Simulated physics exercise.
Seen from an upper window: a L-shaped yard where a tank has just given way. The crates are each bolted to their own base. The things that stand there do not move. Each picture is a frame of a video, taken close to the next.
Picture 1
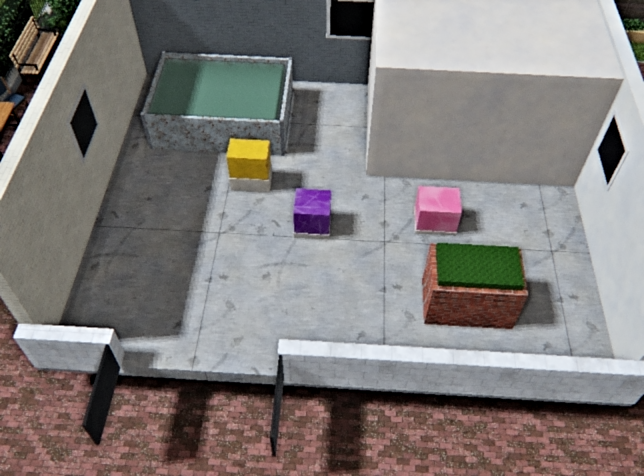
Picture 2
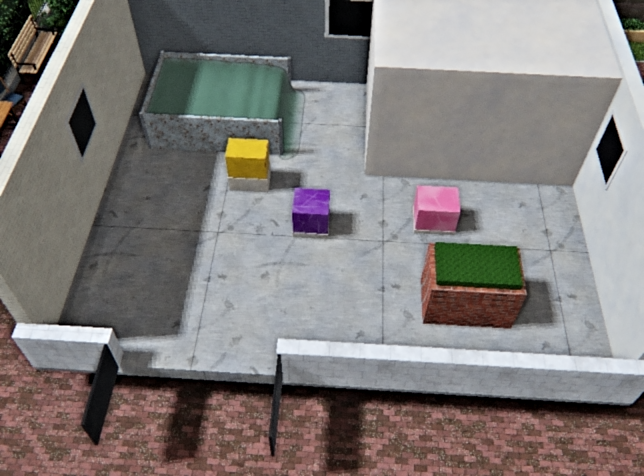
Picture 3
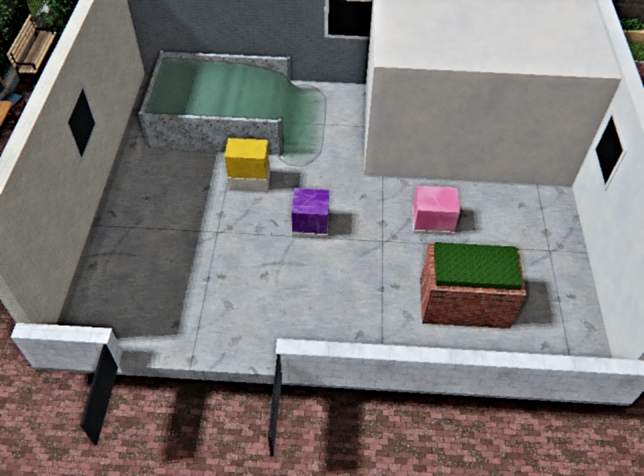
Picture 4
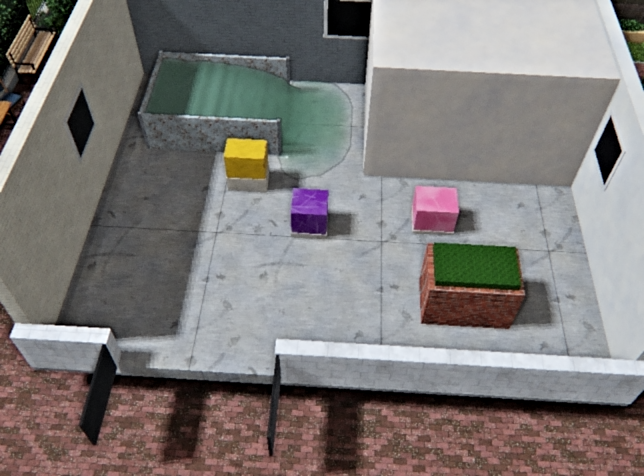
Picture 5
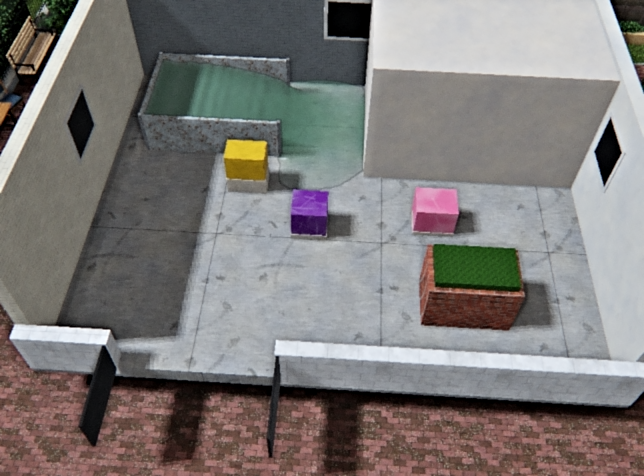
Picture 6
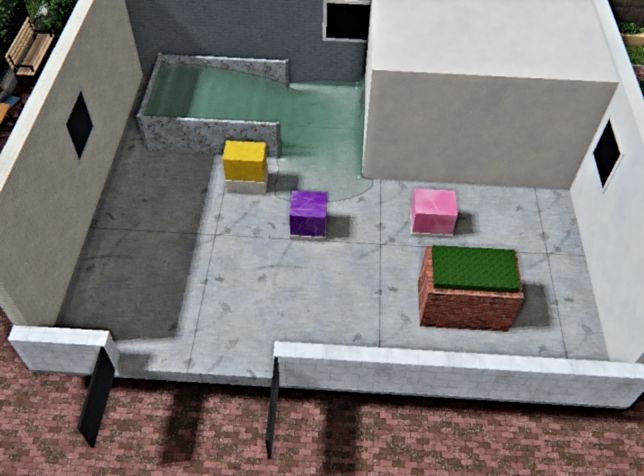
In a walled yard seen from above, greenish water poured from the right side of a stone tank and spread across the pale paving, past the yellow block and along the big pale block's side.
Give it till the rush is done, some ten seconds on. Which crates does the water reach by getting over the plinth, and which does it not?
One by one: The purple crate meets the water. The pink crate meets the water. The yellow crate never meets the water.
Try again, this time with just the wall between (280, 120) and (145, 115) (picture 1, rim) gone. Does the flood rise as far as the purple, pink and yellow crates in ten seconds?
Purple gets drenched, pink gets drenched, yellow gets drenched.
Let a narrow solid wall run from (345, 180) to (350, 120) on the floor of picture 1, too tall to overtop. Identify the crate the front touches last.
The one in pink is last.
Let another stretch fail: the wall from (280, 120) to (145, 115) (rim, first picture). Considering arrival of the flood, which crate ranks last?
The pink one, by my reading.
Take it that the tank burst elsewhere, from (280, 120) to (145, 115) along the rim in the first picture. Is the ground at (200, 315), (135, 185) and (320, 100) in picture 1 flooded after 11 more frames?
First: Reached by the flood. Second: Reached by the flood. Third: Spared by the leak.
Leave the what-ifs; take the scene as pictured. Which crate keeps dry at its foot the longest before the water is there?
Answer: The yellow crate.
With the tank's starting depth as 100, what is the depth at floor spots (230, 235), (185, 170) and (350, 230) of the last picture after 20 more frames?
4, 0 and 18 per cent, roughly.
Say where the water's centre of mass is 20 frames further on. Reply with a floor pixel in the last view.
About (292, 162).
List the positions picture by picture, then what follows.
In the first picture, still water in the water tank at (220, 89).
In the second picture, water pours out at (284, 112) and has run to (283, 157).
In the third picture, water pours out at (284, 113) and has run to (303, 162).
In the fourth picture, water pours out at (283, 114) and has run to (316, 172).
In the fifth picture, water pours out at (283, 116) and has run to (363, 165).
In the sixth picture, the front is at (367, 184), out from the gap at (282, 118).
A moment on, water covers 15 % of the floor; the purple crate water round its plinth, the pink crate water round its plinth, the yellow crate not reached.
Next, water covers 25 % of the floor; the purple crate water round its plinth, the pink crate water round its plinth, the yellow crate not reached.
Then, water covers 55 % of the floor; the purple crate water round its plinth, the pink crate water round its plinth, the yellow crate water round its plinth.
Later, water covers 95 % of the floor; the purple crate water round its plinth, the pink crate water round its plinth, the yellow crate water round its plinth.
In the end, water covers 100 % of the floor; the purple crate was topped, the pink crate was topped, the yellow crate stayed above the water.
